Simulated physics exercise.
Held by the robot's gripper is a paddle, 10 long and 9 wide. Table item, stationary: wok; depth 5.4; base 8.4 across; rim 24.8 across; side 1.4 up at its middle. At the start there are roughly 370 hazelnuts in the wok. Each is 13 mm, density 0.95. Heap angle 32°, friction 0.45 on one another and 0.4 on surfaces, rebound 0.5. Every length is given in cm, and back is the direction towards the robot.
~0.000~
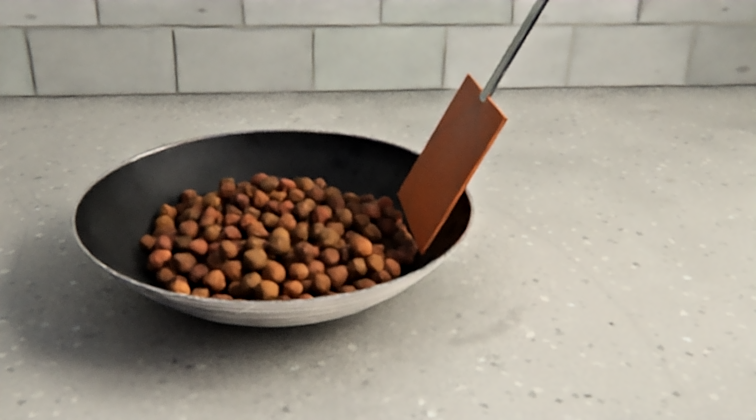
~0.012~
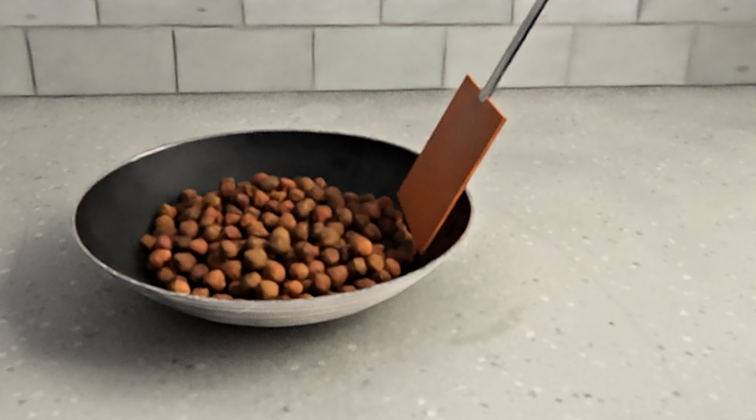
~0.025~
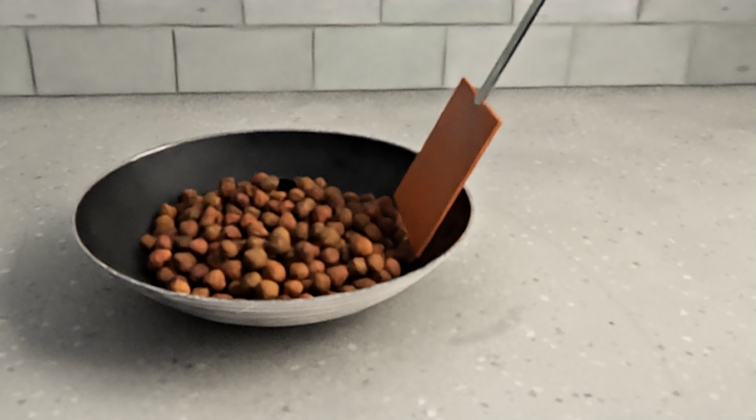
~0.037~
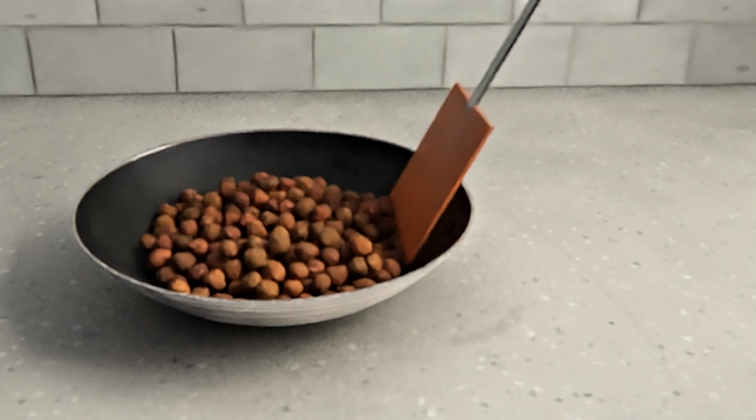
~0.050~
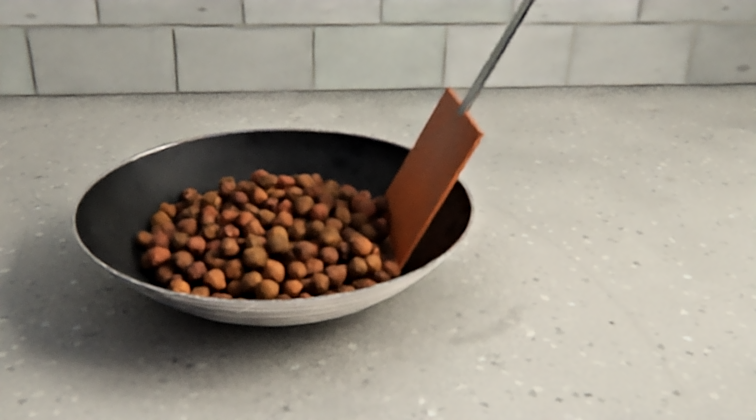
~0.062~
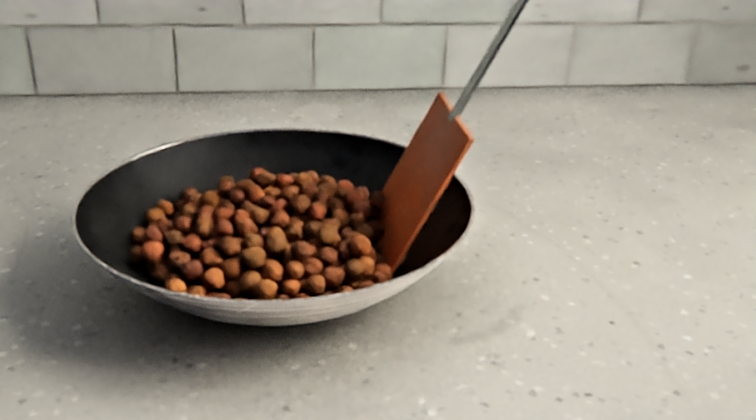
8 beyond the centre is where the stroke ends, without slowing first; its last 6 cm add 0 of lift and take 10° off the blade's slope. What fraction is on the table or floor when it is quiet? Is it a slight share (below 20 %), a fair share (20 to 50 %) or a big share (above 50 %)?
It is a fair share.
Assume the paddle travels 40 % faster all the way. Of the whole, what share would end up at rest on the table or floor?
35 per cent, roughly.
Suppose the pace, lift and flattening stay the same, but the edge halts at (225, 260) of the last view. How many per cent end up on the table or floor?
I'd put it near 10 per cent.
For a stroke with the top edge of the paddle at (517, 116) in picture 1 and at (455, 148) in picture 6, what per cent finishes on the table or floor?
Roughly 40 percent ends up there.
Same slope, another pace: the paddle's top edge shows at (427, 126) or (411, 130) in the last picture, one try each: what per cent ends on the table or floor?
Near 50 per cent in the first try and near 55 per cent in the second.
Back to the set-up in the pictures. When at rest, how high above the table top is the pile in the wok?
7.5 cm.
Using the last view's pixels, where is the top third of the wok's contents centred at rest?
About (142, 204).
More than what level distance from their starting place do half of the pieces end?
Around 9 cm, measured level.
After 0.18 s, sloping 63°, highest piece 6 above the table; 366 in the wok.
After 0.30 s, sloping 59°, highest piece 8 above the table; 357 in the wok, 9 on the blade or in flight.
After 0.56 s, sloping 53°, highest piece 7 above the table; 264 in the wok, 95 on the table or floor, 7 on the blade or in flight.
After 1.61 s, sloping 53°, highest piece 7 above the table; 261 in the wok, 105 on the table or floor.
In the end, 261 in the wok, 105 on the table or floor. That is 29 % on the table or floor.
